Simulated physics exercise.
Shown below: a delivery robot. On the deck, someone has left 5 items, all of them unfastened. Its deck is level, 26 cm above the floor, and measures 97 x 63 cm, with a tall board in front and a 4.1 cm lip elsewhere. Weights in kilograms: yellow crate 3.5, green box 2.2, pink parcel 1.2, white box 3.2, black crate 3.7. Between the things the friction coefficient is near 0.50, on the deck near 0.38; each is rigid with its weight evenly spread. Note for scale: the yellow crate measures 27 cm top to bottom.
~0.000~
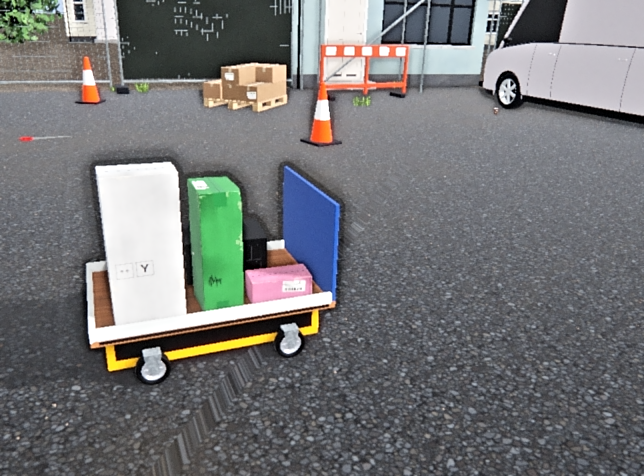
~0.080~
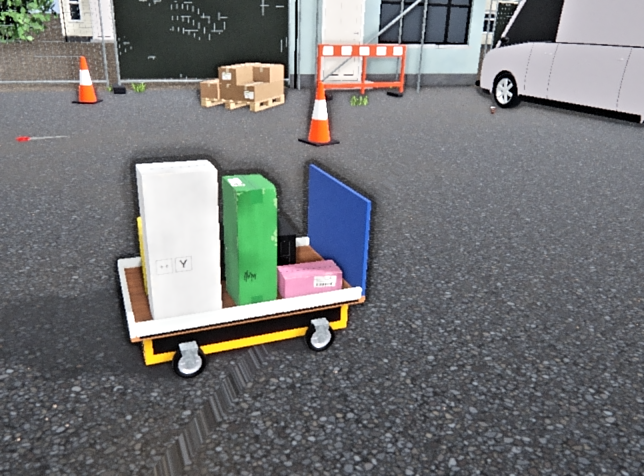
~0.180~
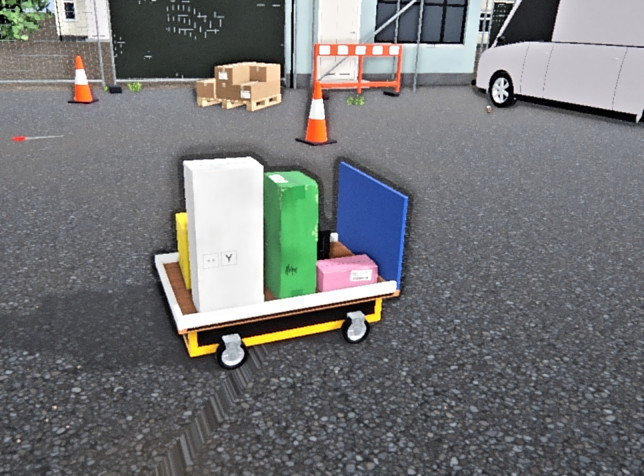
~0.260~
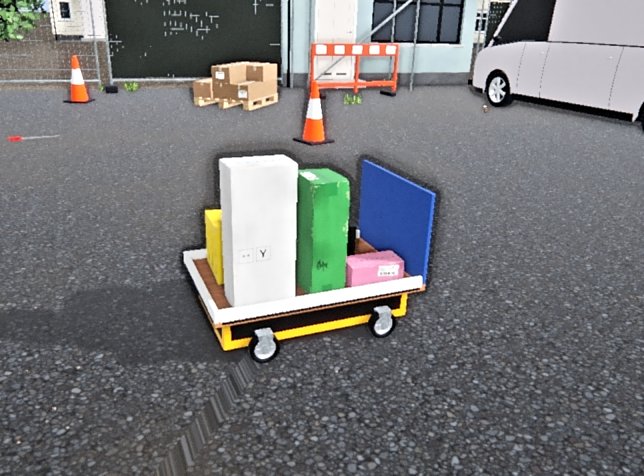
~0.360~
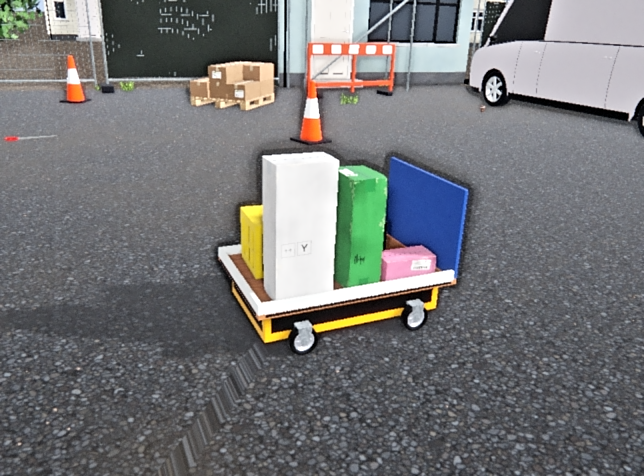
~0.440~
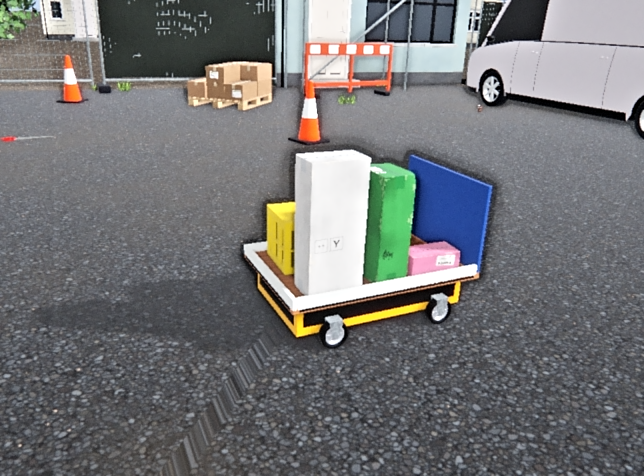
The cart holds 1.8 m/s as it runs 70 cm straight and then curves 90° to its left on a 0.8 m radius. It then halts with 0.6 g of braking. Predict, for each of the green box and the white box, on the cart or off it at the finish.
Finish: Green box - off the cart; white box - off the cart.
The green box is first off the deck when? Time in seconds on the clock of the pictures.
About 1.4 seconds.
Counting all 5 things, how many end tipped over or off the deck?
I make it 2.
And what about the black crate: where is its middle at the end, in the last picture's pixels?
Look near (314, 158) and you'll find it.
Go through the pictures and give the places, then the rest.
In the first picture, 0 cm covered; green box (216, 246); white box (143, 246).
In the second picture, 14 cm covered.
In the third picture, 32 cm covered; pink parcel (345, 274).
In the fourth picture, 47 cm covered; pink parcel (372, 269).
In the fifth picture, 65 cm covered.
In the sixth picture, 79 cm covered; green box (383, 224); white box (330, 225).
Around 0.94 s, 169 cm covered, turned 60°; white box now off the deck; green box at 10° to upright near (436, 171); black crate shifted 14 cm.
Around 1.44 s, 249 cm covered, turned 90°; green box now off the deck; black crate shifted 15 cm; pink parcel shifted 6 cm.
Finally (2.6 s), off the deck, green box and white box; not toppled but over 10 cm from the start, yellow crate and black crate; the last one still in place (within 10 cm). In the last view, green box near (372, 168), white box near (485, 218).
